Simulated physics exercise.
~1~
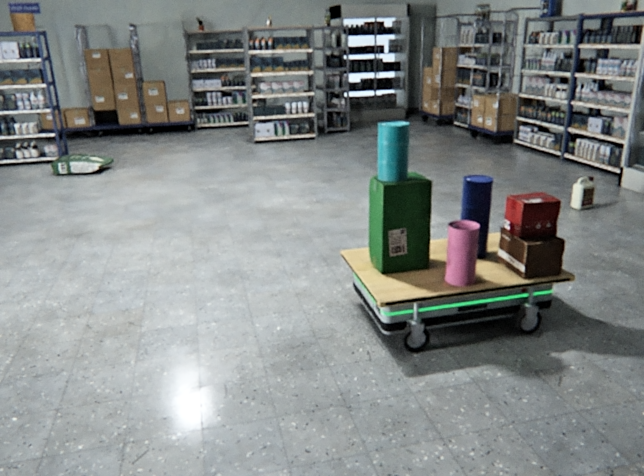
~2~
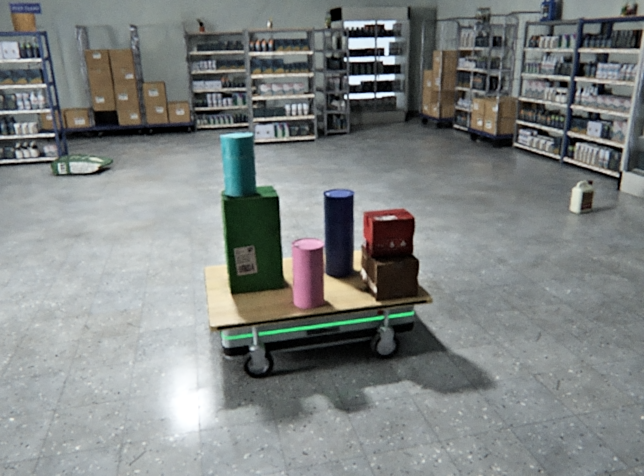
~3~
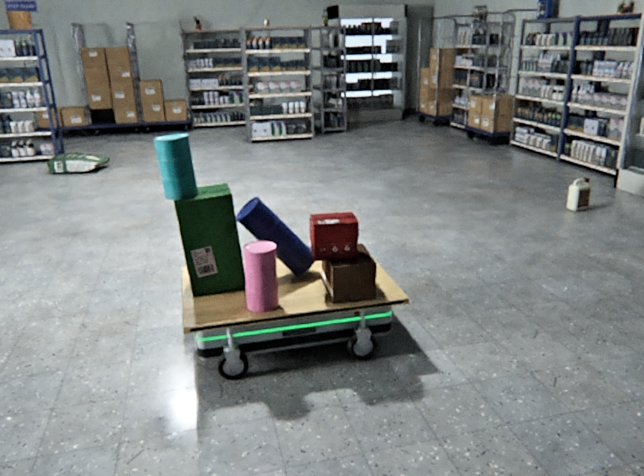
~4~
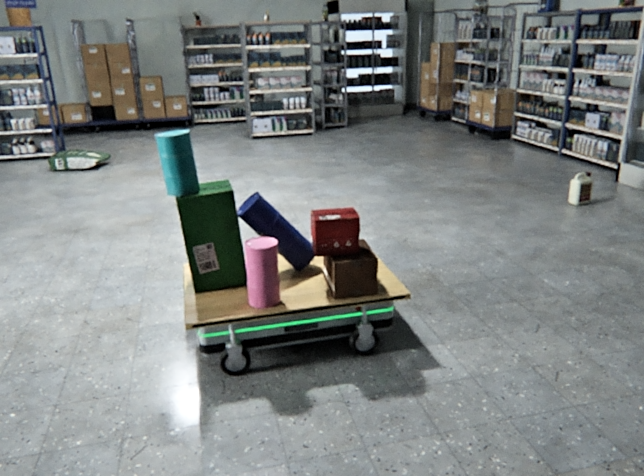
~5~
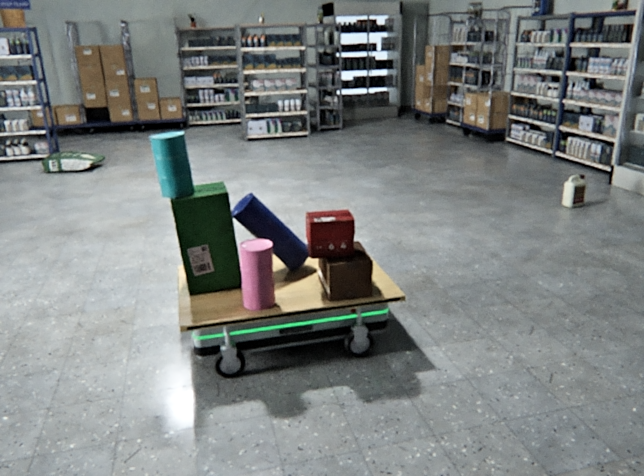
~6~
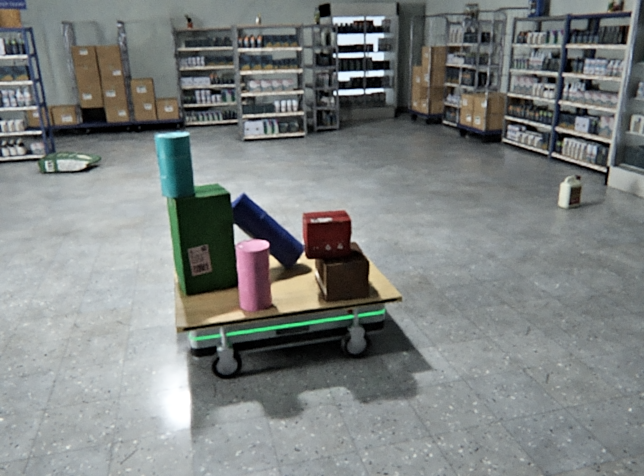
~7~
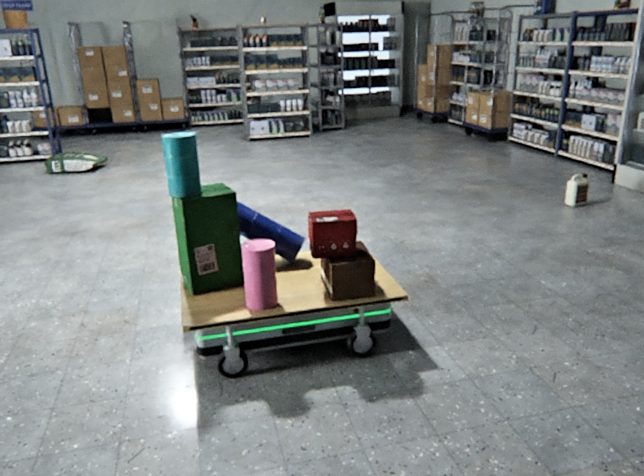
A flat cart carrying boxes and canisters rolled left across a storeroom floor and stopped, and the blue canister tipped over toward the green box, ending slumped against it, while the turquoise canister stayed perched on top of the slightly tilted green box.
